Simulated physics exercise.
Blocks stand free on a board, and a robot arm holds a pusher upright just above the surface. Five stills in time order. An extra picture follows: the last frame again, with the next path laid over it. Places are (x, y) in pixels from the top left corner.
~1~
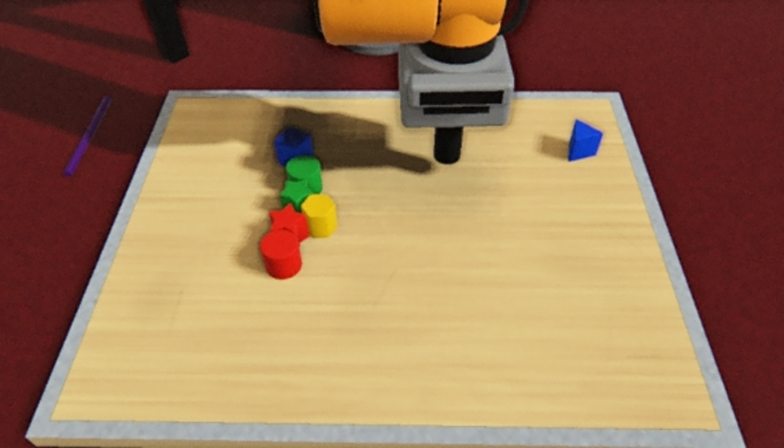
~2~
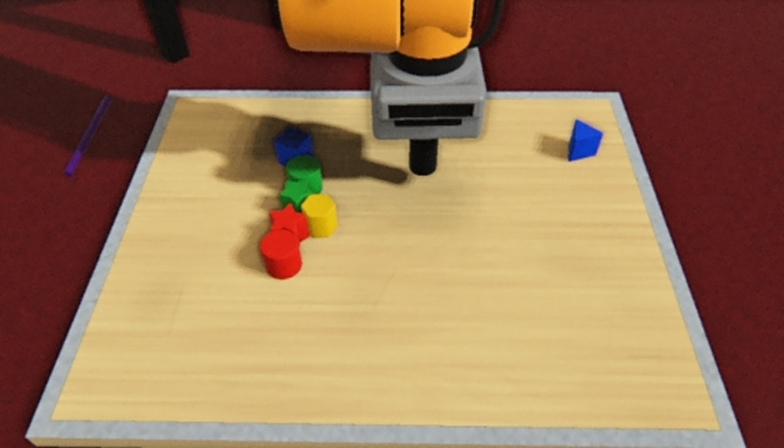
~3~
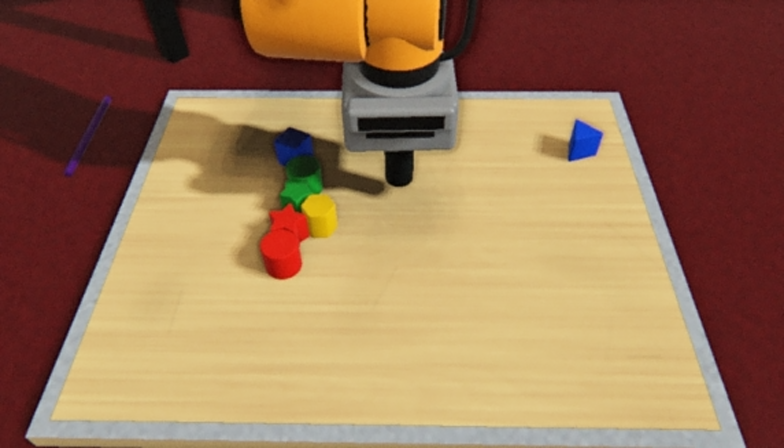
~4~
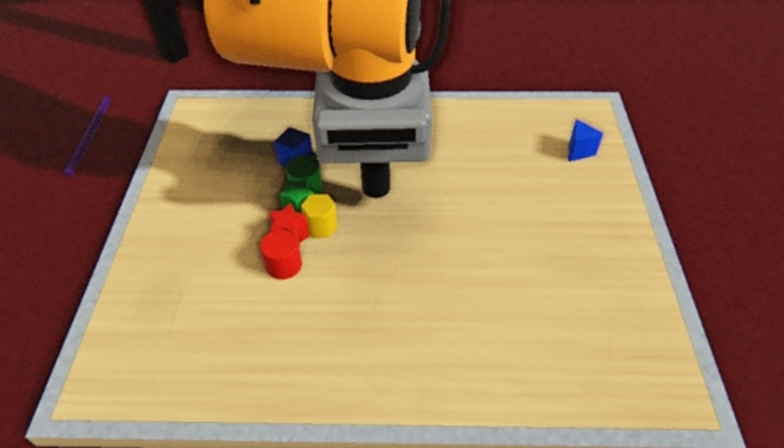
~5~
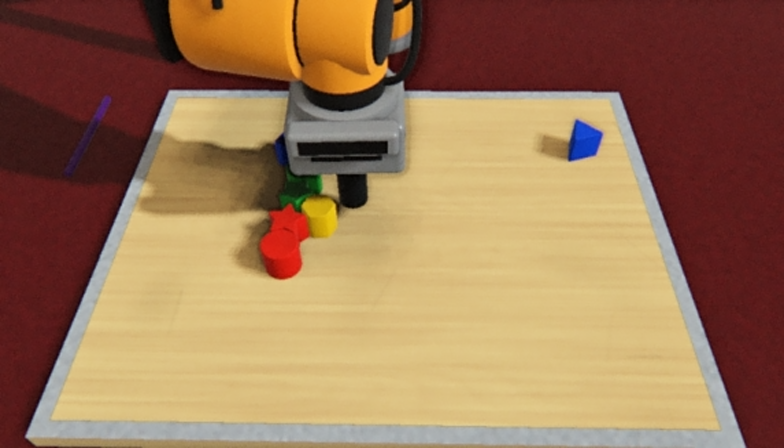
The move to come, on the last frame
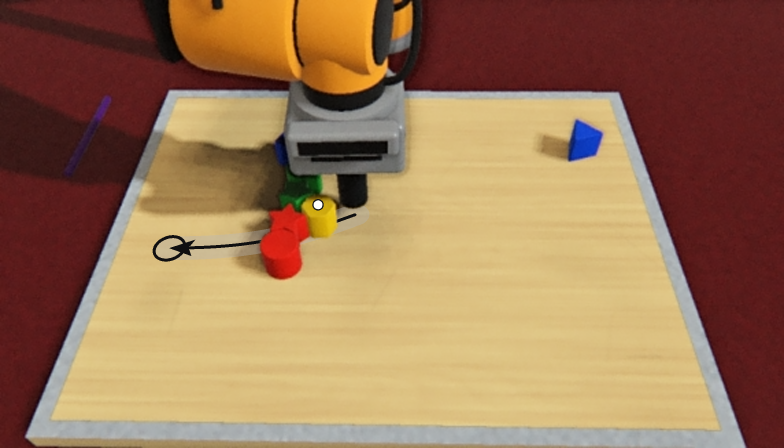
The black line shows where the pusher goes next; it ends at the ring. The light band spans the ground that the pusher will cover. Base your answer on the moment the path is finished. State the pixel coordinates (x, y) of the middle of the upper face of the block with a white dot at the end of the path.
Most likely (132, 247).
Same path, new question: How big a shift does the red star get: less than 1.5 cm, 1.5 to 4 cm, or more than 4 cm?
It will move more than 4 cm.
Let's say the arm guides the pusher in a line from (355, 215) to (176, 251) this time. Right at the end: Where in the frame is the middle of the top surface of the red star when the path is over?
The top centre is at (186, 262).
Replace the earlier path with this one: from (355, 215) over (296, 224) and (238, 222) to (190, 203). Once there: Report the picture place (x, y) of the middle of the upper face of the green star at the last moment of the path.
It should be at (259, 185) by then.
The line goes from (355, 215) through (265, 241) to (169, 248); the dot is on the yellow hexagonal block.
What follows on the original path. One third of the way, pusher at (293, 218); red circle at (273, 246); red star at (234, 230), turned 60° anticlockwise; green star at (287, 188), turned 40° clockwise; yellow hexagonal block at (260, 216), turned 30° clockwise.
Two thirds of the way, pusher at (228, 230); red circle at (273, 246); red star at (174, 253), turned 85° anticlockwise; green star at (287, 188), turned 40° clockwise; yellow hexagonal block at (195, 233).
At the end, pusher at (162, 233); red circle at (273, 246); red star at (143, 268), turned 145° anticlockwise; green star at (287, 188), turned 40° clockwise; yellow hexagonal block at (132, 247), turned 55° anticlockwise.
